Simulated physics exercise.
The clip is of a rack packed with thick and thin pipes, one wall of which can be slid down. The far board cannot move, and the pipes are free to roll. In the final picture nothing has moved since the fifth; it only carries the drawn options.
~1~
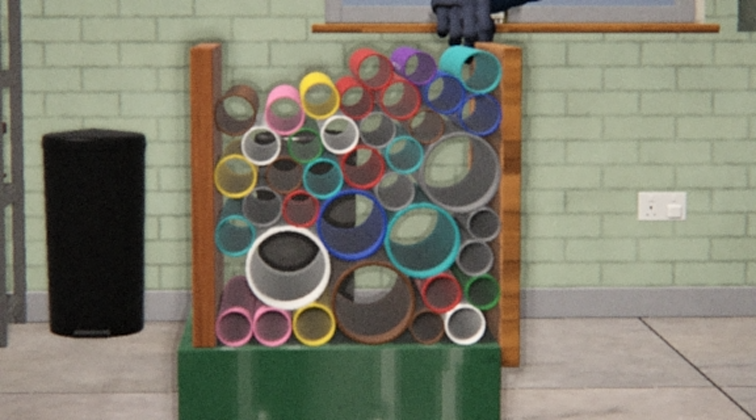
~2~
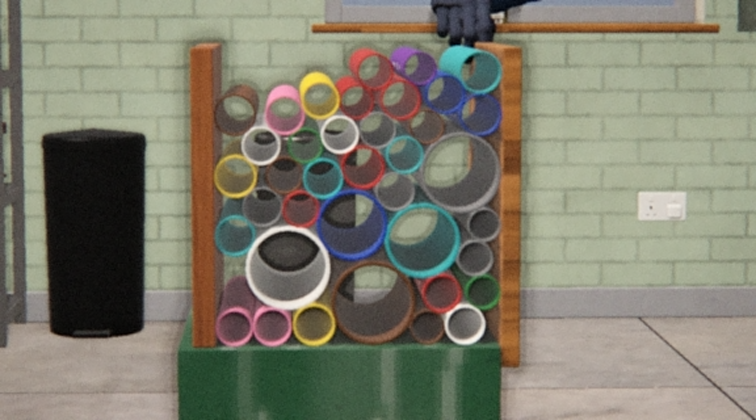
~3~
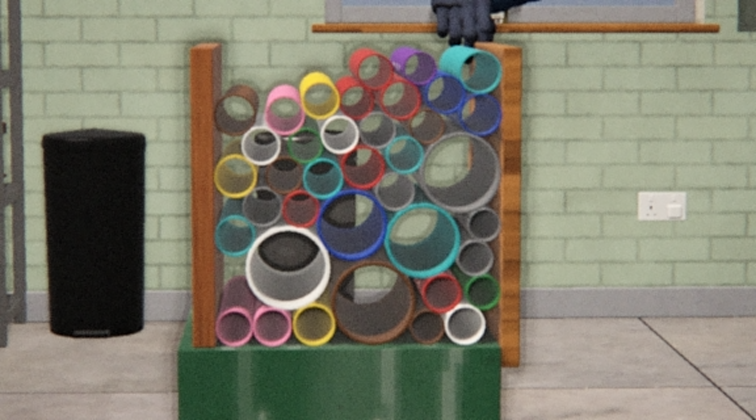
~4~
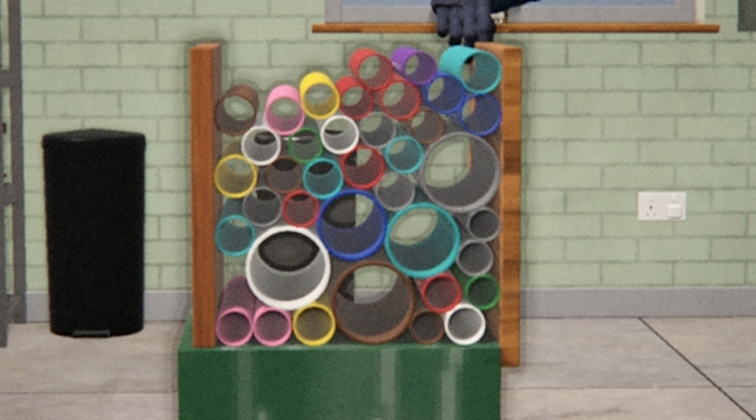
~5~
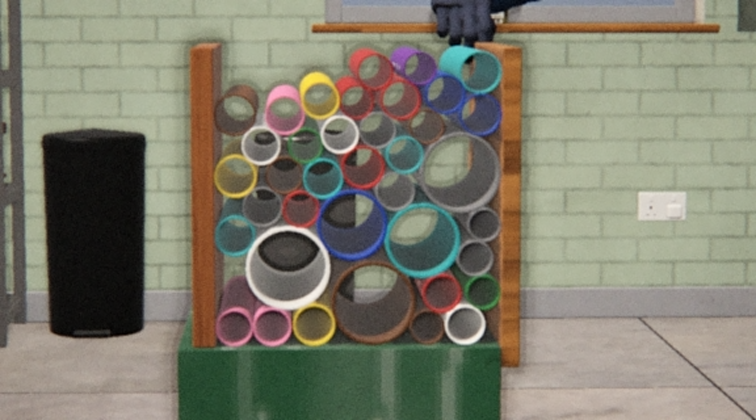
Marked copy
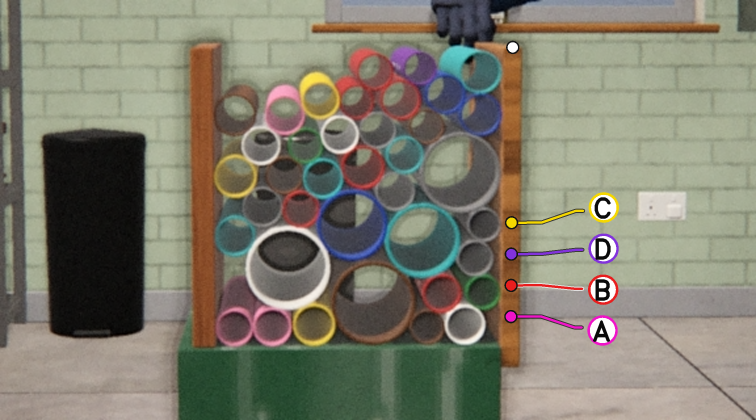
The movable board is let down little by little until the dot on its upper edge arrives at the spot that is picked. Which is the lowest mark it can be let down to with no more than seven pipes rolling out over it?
C is the limit.
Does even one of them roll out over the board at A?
Yes.
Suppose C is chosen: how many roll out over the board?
It comes to four.
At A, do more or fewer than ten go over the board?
It loses more than ten.
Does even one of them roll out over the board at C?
Yes.
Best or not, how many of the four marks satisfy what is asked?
One of them.
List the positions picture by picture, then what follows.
A turquoise pipe (480, 72); side board (493, 192); a pink pipe (234, 327), in the first picture.
A pink pipe (234, 327); a white pipe (465, 325), in the second picture.
A grey pipe (475, 259); a grey pipe (263, 208), in the third picture.
A brown pipe (285, 176); a white pipe (340, 135), in the fourth picture.
A pink pipe (285, 115); a turquoise pipe (480, 72); side board (493, 192), in the fifth picture.
On the marked copy, A at (511, 317); B at (511, 285); C at (511, 222); D at (511, 254); the white dot at (513, 47).
Following C. Soon after the start, top of the board (502, 125).
Later, top of the board (502, 211).
In the end, top of the board (502, 222), about four out over the board.
As for the rest, A more than seven out over the board; B more than seven out over the board; D more than seven out over the board.
